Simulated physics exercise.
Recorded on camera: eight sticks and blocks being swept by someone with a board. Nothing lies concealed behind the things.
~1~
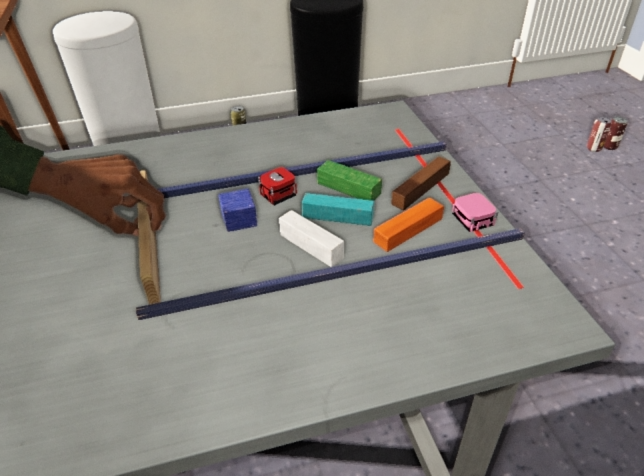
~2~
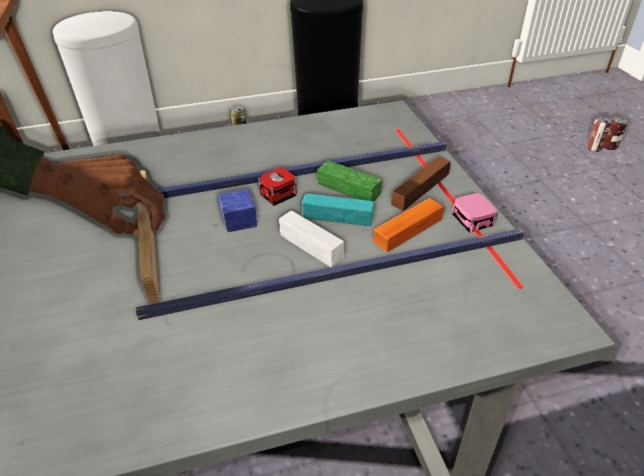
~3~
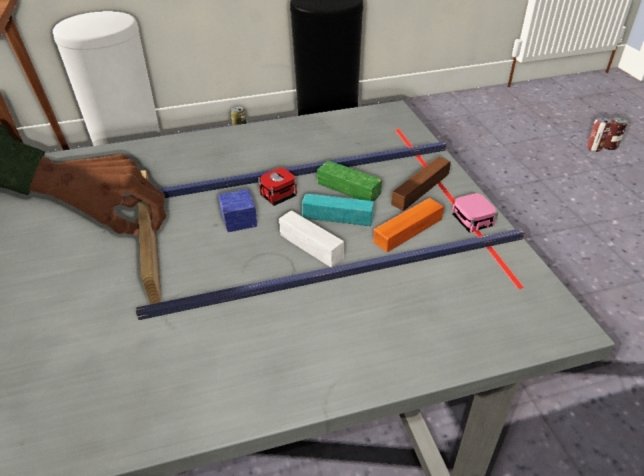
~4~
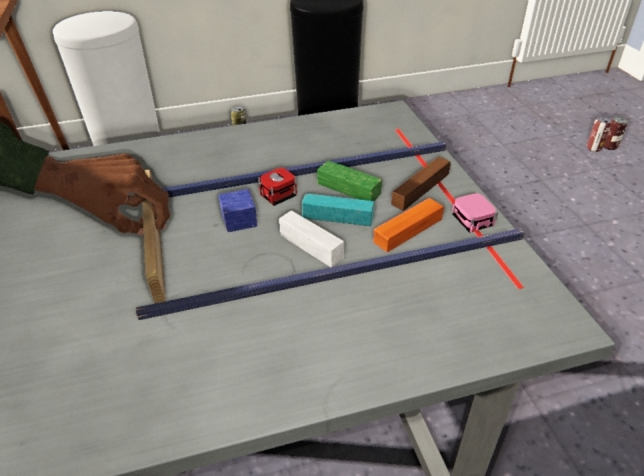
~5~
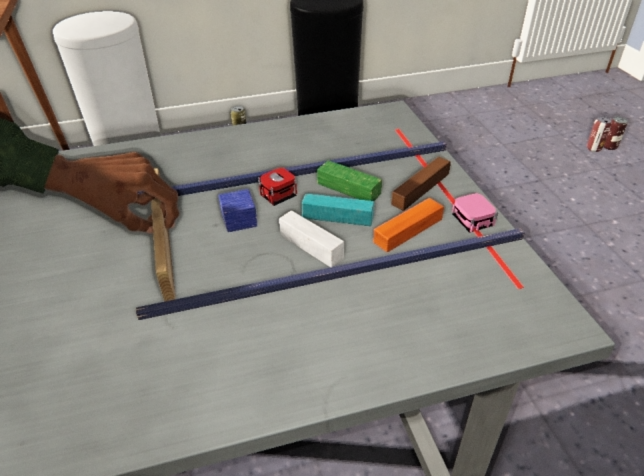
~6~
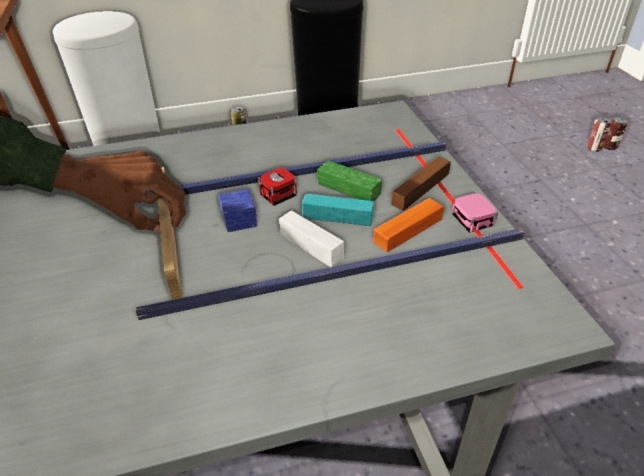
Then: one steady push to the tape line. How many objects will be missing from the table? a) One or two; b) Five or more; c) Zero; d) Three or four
The answer is d.
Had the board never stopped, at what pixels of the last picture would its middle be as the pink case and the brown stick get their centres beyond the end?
(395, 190) and (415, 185), more or less.
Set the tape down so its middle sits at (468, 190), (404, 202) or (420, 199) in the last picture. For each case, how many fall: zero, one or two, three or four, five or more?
Result per tape, as listed: Five or more; 1 or 2; one to two.
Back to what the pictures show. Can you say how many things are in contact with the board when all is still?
At rest, 3 are in contact.
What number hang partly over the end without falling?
I make it 1.
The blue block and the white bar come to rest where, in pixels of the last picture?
The blue block ends at (453, 172) and the white bar at (475, 208).
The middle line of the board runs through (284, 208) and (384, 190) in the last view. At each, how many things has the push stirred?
So 4, and at the other place 8.
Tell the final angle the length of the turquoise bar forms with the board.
Angle: Roughly 20 degrees.
Soon after, none off yet; pink case at rest near (474, 213); brown stick at rest near (422, 183); orange stick at rest near (409, 224).
In the end, the number that fall off is three or four; gone, green bar, orange stick, brown stick and pink case.
